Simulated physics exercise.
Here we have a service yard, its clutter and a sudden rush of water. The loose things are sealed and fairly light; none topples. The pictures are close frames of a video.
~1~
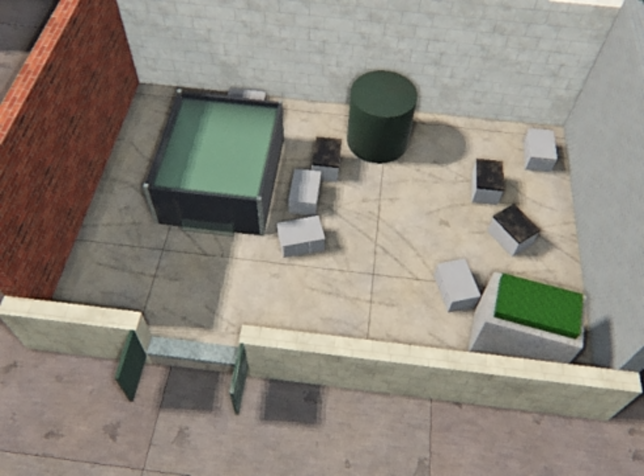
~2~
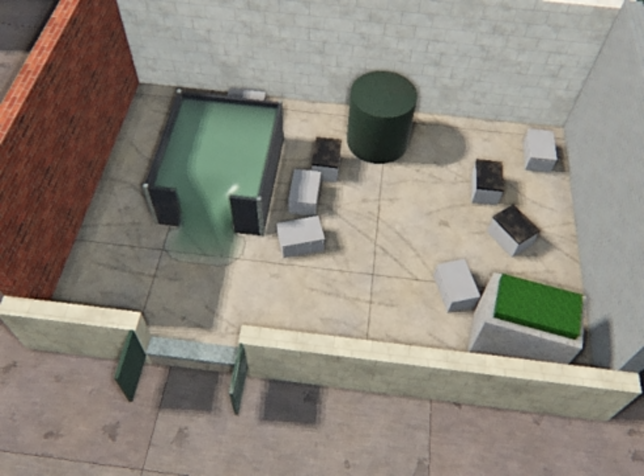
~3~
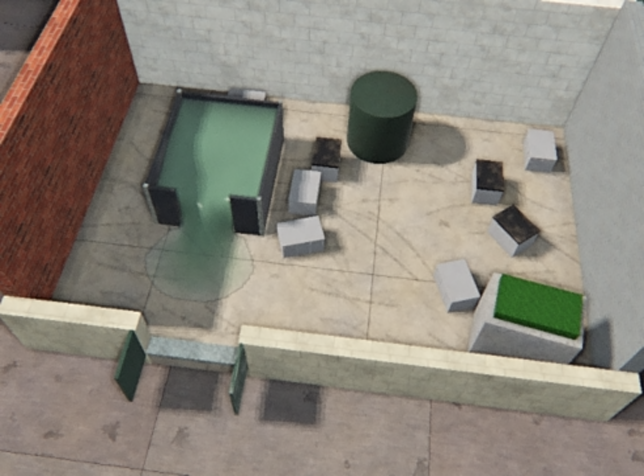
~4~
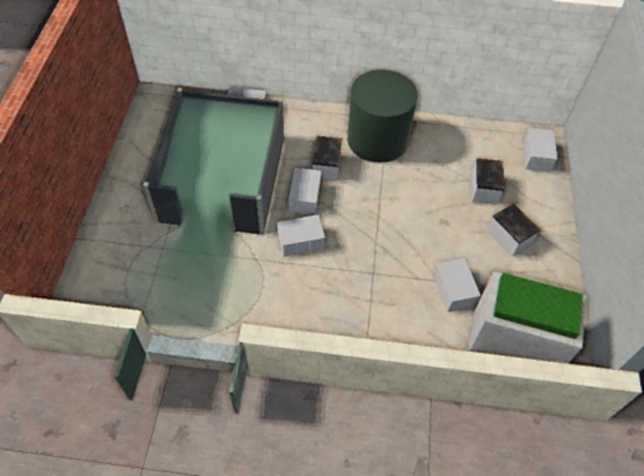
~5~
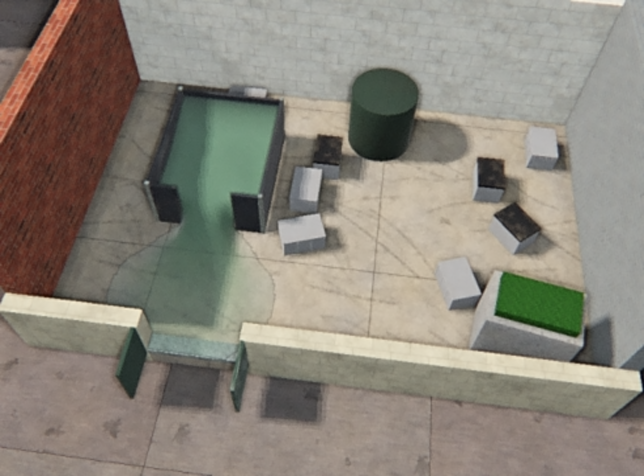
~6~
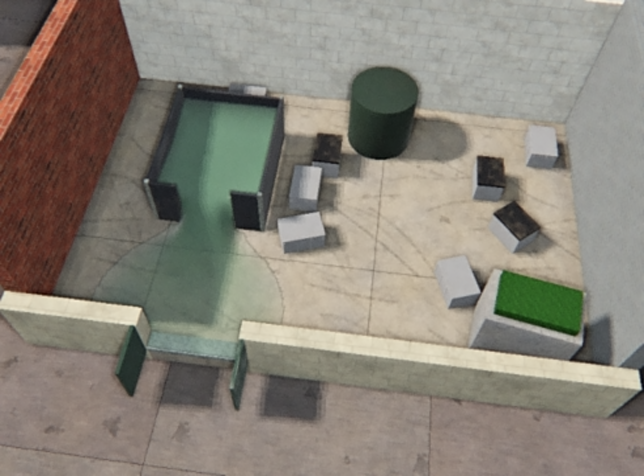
In a walled service yard with scattered blocks and a dark green cylinder, greenish water poured out through a gap in a dark tank and spread across the ground toward the low front wall's opening.
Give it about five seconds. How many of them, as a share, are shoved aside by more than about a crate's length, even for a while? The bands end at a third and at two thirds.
Share: Under a third.
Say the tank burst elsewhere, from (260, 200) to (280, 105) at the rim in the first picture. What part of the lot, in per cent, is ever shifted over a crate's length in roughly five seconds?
Some 90 per cent.
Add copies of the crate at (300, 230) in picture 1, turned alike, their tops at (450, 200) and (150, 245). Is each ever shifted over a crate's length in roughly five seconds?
In turn: Short of that, pushed that far.
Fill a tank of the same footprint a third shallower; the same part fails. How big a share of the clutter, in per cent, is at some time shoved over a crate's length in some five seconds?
About 0 per cent.
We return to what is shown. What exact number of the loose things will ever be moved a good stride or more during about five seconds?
It comes to 0.
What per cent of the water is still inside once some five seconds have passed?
About 62 per cent.
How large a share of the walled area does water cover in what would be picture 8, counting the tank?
I make it 25 per cent.
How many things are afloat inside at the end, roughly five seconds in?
The number is 0.
A moment on, 0 of 8 are well off their spots; 0 afloat.
Next, 0 of 8 are well off their spots; 0 afloat.
Later, 0 of 8 are well off their spots; 0 afloat.
In the end, 0 of 8 are well off their spots, and 0 have been at some point; 0 afloat.
